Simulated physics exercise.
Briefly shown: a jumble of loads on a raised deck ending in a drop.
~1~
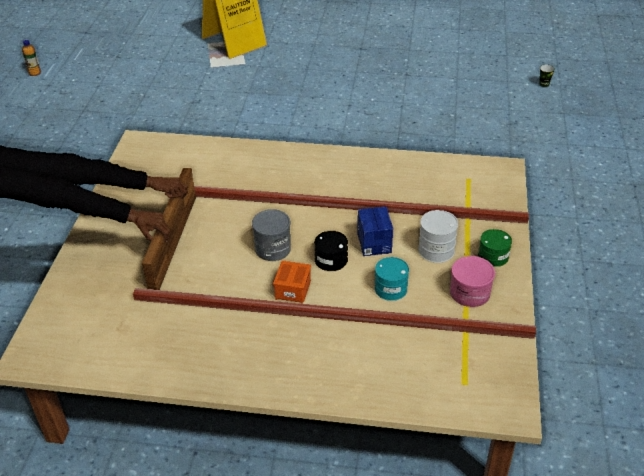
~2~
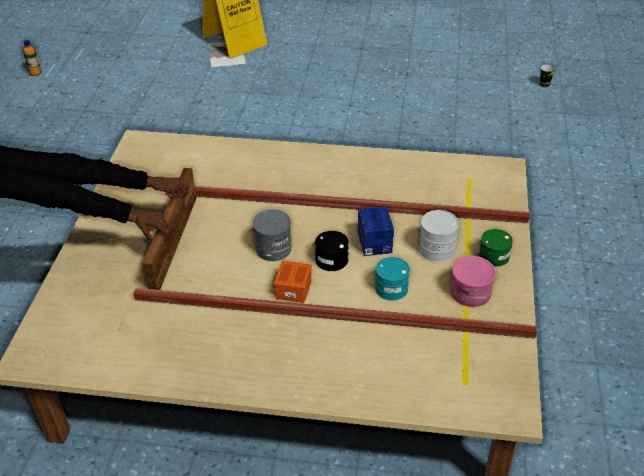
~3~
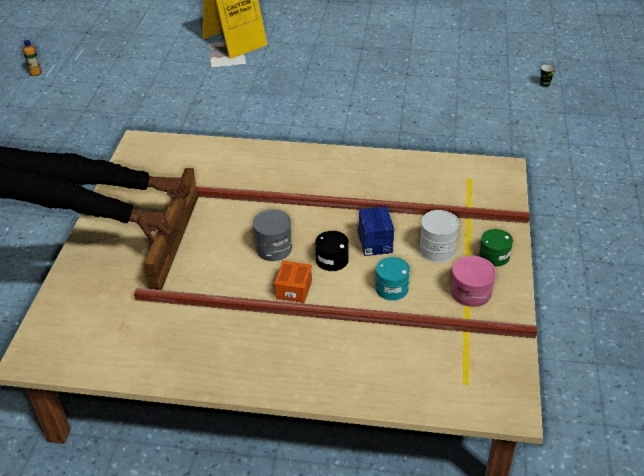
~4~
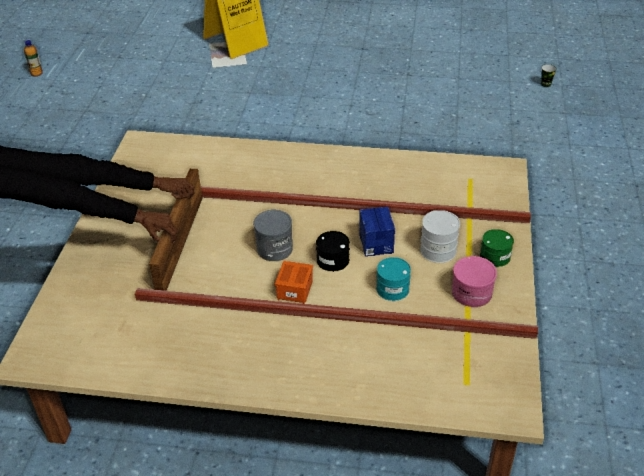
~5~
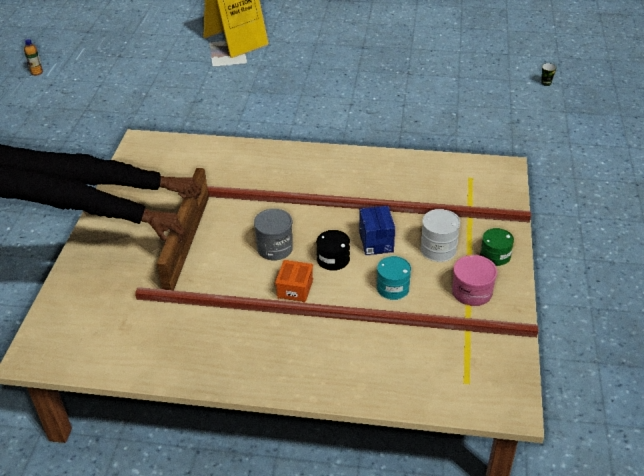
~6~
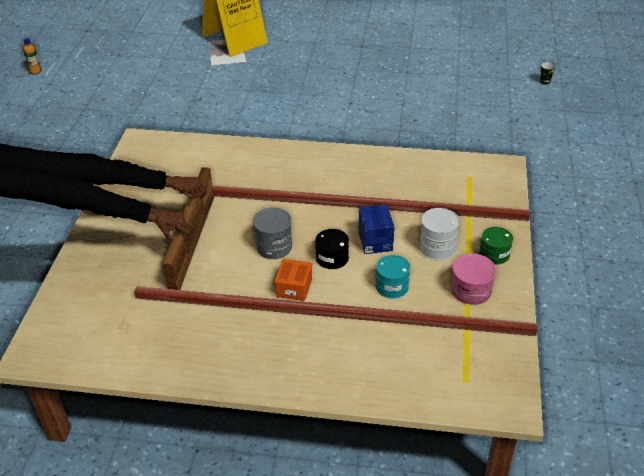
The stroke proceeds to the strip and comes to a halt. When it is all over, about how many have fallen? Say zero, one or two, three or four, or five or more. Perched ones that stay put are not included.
I expect only one or two to drop off the edge.
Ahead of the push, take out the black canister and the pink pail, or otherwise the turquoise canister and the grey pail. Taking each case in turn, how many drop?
Tally of falls: 1 for the first try, 1 for the second.
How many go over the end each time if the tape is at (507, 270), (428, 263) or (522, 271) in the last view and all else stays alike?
Going through them in order, you'd see 5, 0 and 8.
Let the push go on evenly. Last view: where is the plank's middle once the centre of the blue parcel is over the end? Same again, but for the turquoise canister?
(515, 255) and (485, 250), roughly.
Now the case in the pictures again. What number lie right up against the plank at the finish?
The count in contact is 3.
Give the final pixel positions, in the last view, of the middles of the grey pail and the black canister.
(489, 251) and (512, 277), roughly.
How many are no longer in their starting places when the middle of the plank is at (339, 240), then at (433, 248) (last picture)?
So far 5, and 8 at the second.
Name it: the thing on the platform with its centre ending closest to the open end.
It's the white canister that is foremost.
A little later, none off yet; green canister at rest near (496, 246); pink pail at rest near (473, 280); white canister at rest near (439, 234).
Next, none off yet; green canister shifted a little near (503, 246); pink pail shifted a little near (493, 283); white canister shifted about its own width near (470, 236).
When it is over, the number that fall off is one or two; down, pink pail and green canister.
